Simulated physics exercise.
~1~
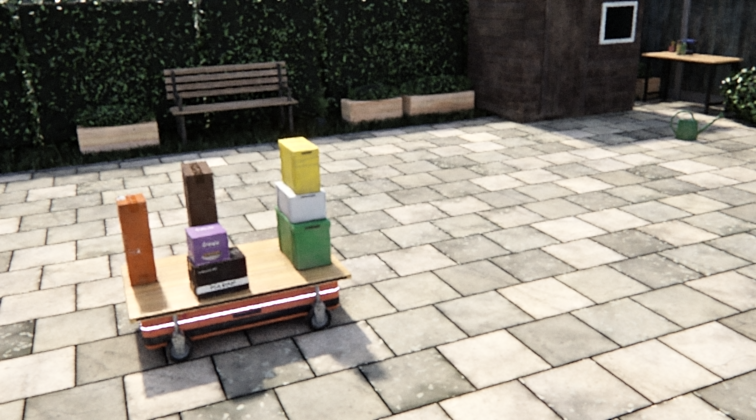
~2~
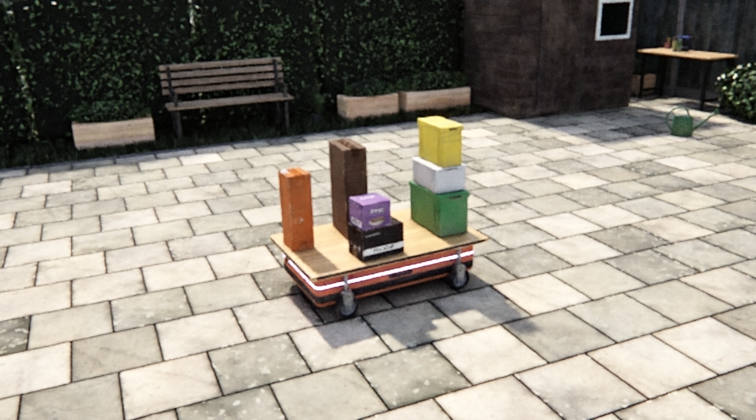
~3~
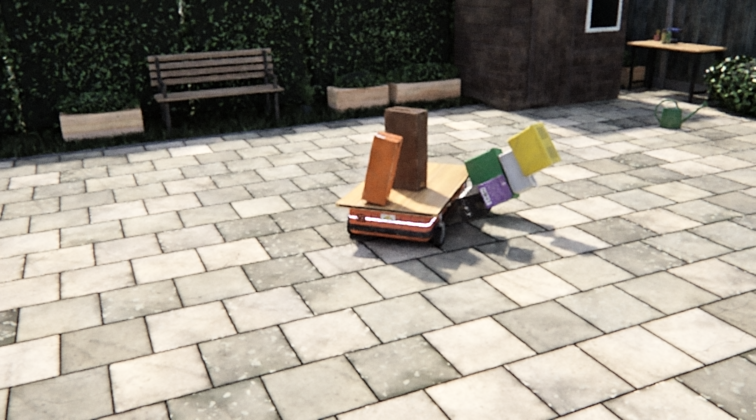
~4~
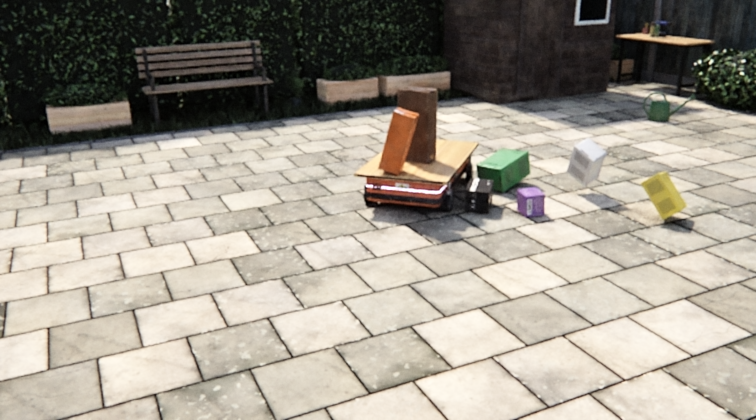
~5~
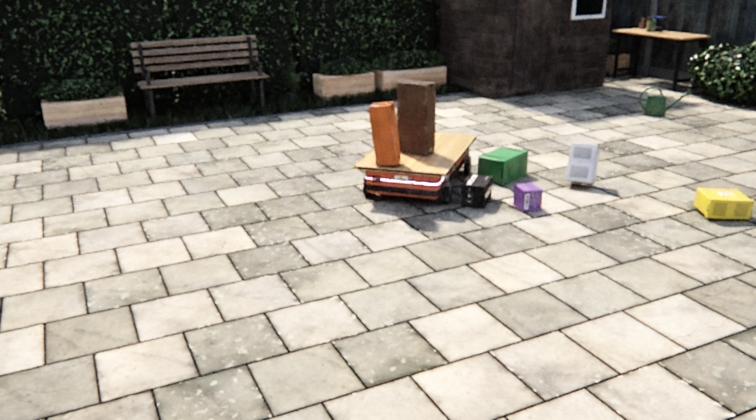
Five boxes slide off a turning cart onto the paving while orange and brown boxes remain aboard.
